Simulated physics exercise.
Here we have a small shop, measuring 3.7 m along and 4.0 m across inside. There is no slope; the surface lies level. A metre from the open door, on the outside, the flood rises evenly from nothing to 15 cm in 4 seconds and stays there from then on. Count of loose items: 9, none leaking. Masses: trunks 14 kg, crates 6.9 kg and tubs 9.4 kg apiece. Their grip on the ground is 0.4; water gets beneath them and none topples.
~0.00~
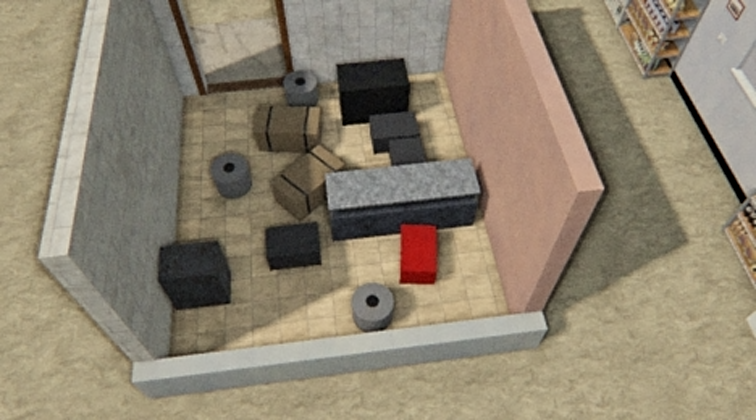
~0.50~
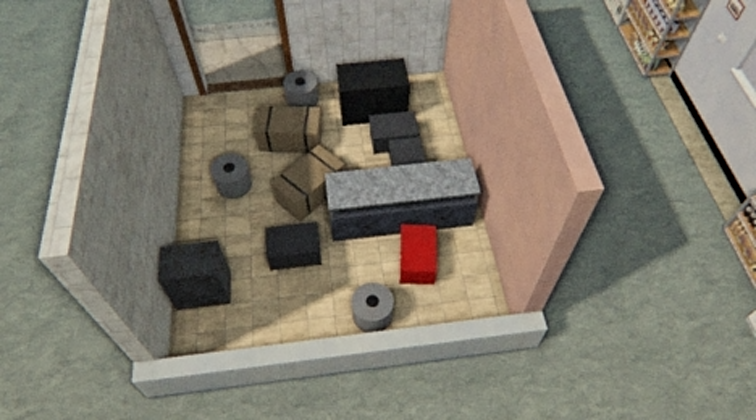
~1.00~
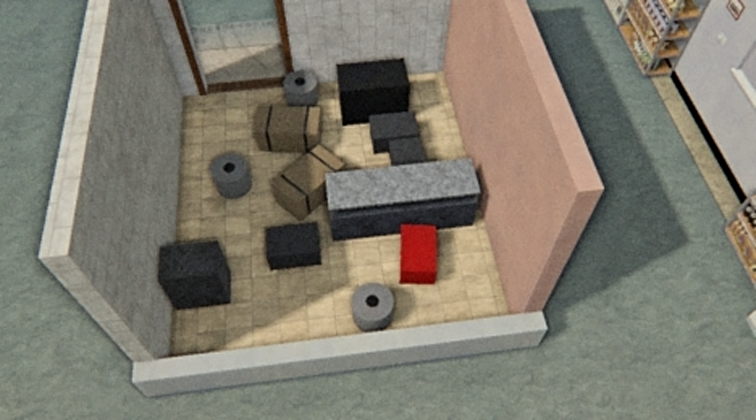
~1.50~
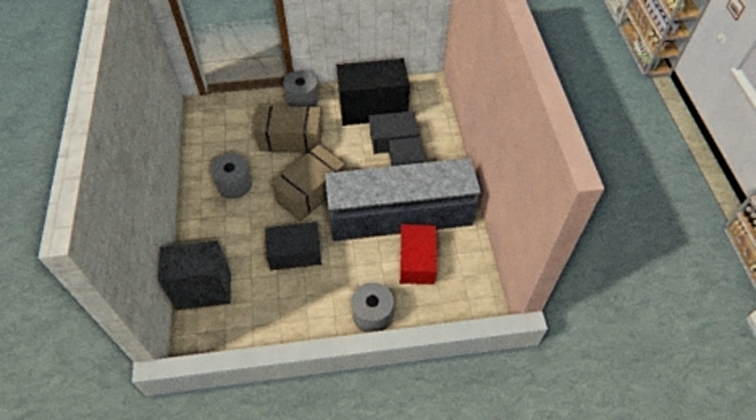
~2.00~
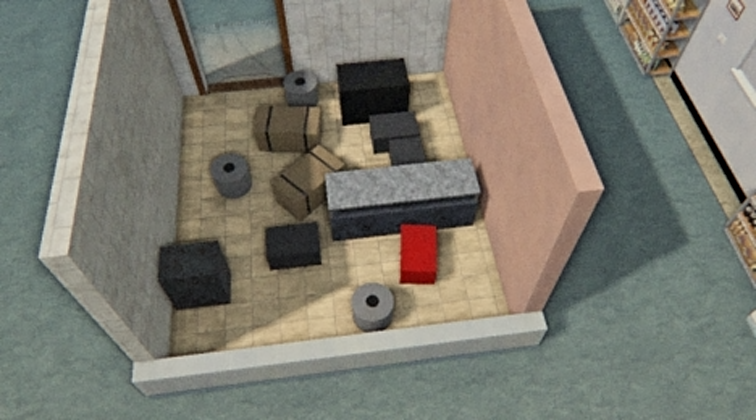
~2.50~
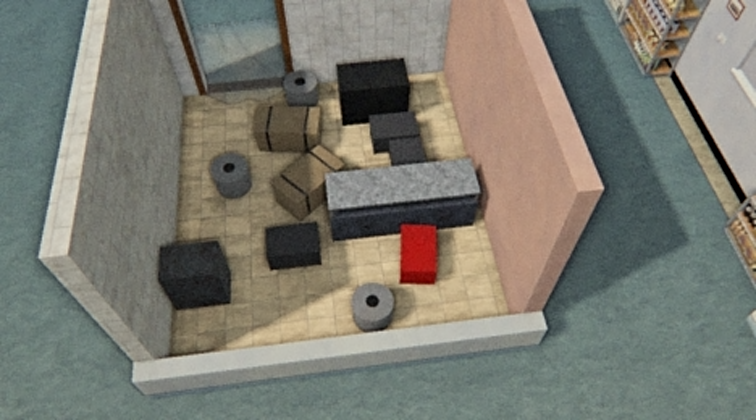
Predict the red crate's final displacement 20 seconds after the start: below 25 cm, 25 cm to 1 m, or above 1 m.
Its final displacement is 25 cm to 1 m.
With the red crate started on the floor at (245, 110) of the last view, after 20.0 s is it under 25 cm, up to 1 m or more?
By then it winds up well off.
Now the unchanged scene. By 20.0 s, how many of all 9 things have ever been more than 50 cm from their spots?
I make that 9.
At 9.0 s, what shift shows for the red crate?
10 cm or so by then.
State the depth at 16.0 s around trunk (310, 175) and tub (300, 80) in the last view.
I'd estimate 7 cm for the first and 7 cm for the second.
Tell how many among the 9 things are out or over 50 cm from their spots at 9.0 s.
Result: 3.
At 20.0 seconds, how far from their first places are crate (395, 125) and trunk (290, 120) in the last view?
They've ended up 100 cm and 140 cm away, in that order.
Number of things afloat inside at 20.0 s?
At that point I count 9.
After 4.0 s the red crate is near (419, 248), 0.0 m from its start, aground; 0 afloat.
After 9.0 s the red crate is near (432, 248), 0.1 m from its start, aground; 4 afloat.
After 16.0 s the red crate is near (477, 229), 0.7 m from its start, afloat; 9 afloat.
After 20.0 s the red crate is near (478, 228), 0.7 m from its start, afloat; 9 afloat.
